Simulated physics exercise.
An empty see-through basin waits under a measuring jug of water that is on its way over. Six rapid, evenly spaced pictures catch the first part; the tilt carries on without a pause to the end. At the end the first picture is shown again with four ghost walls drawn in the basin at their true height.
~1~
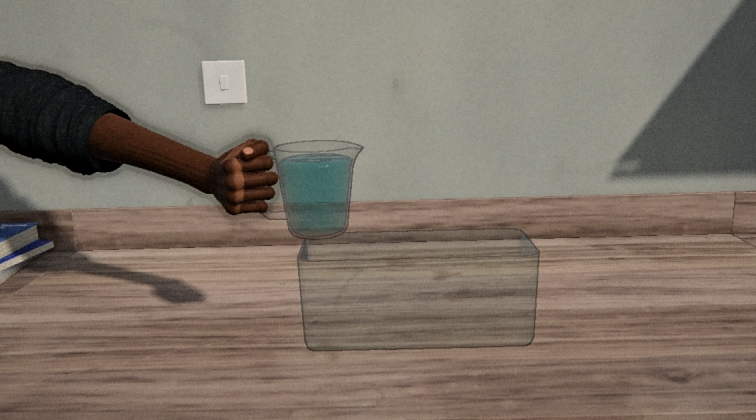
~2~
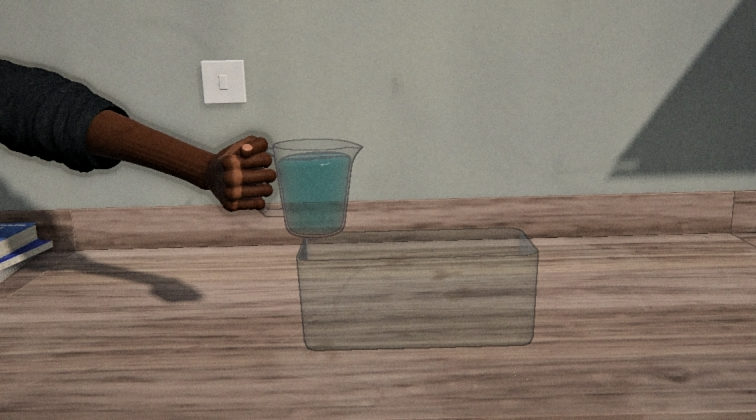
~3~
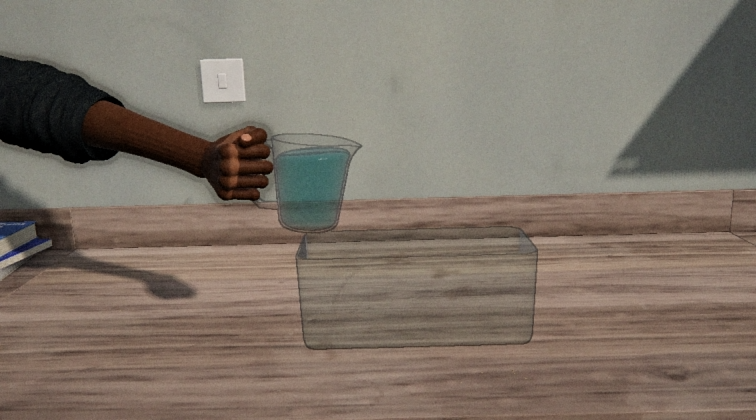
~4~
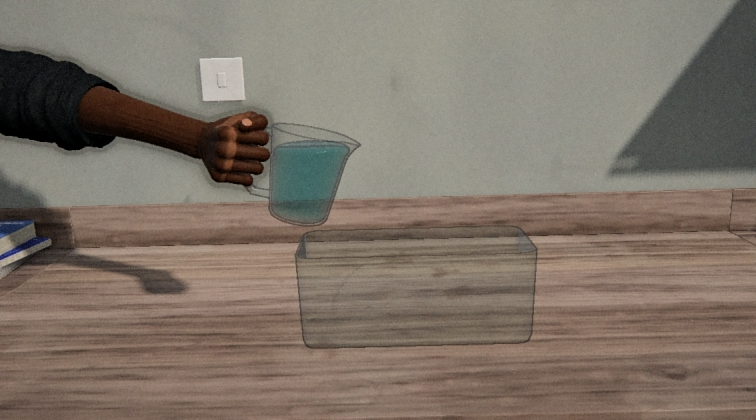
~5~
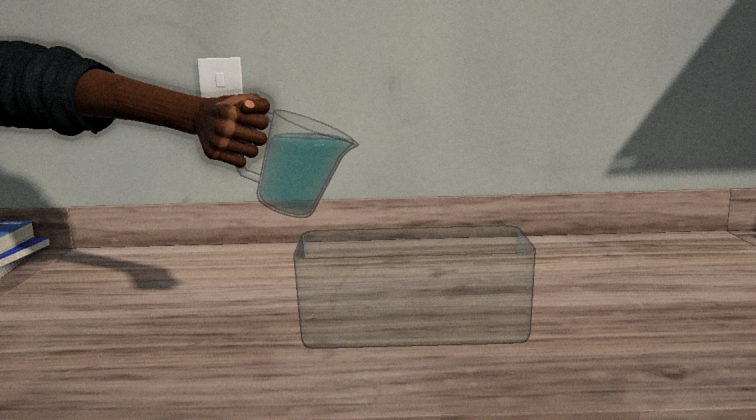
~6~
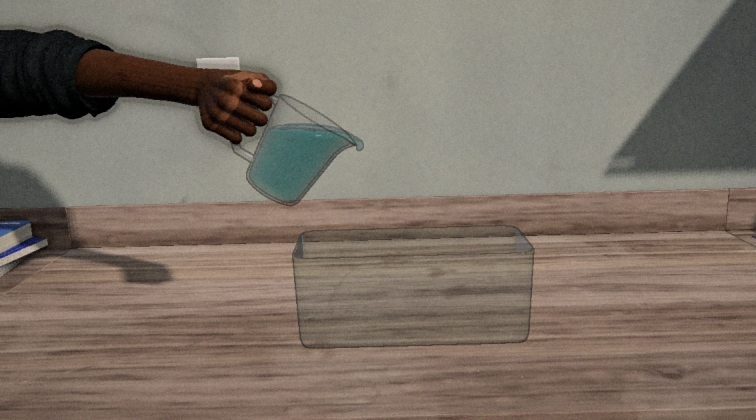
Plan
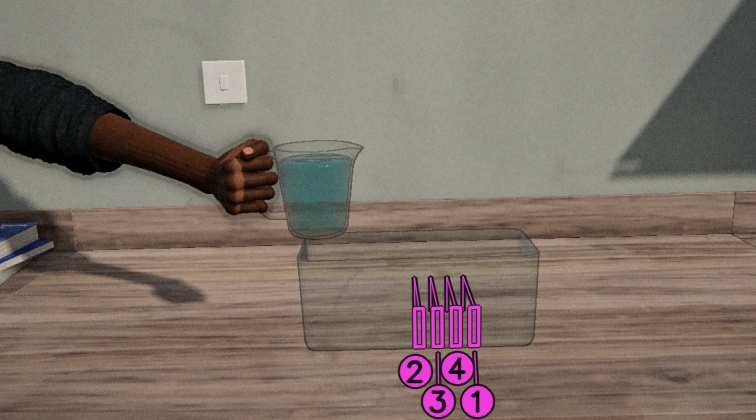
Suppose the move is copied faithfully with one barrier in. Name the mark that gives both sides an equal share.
I would pick place 4.
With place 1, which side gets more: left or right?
The left one.
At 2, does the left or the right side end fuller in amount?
The right side.
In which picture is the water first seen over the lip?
In picture 6.
On the marked copy, 1 at (474, 352); 2 at (419, 353); 3 at (438, 353); 4 at (456, 352).
With 1, about 91 % ends left of the wall and 5 % right of it; 4 % is lost outside.
With 2, about 5 % ends left of the wall and 94 % right of it.
With 3, about 13 % ends left of the wall and 86 % right of it.
With 4, about 56 % ends left of the wall and 41 % right of it.
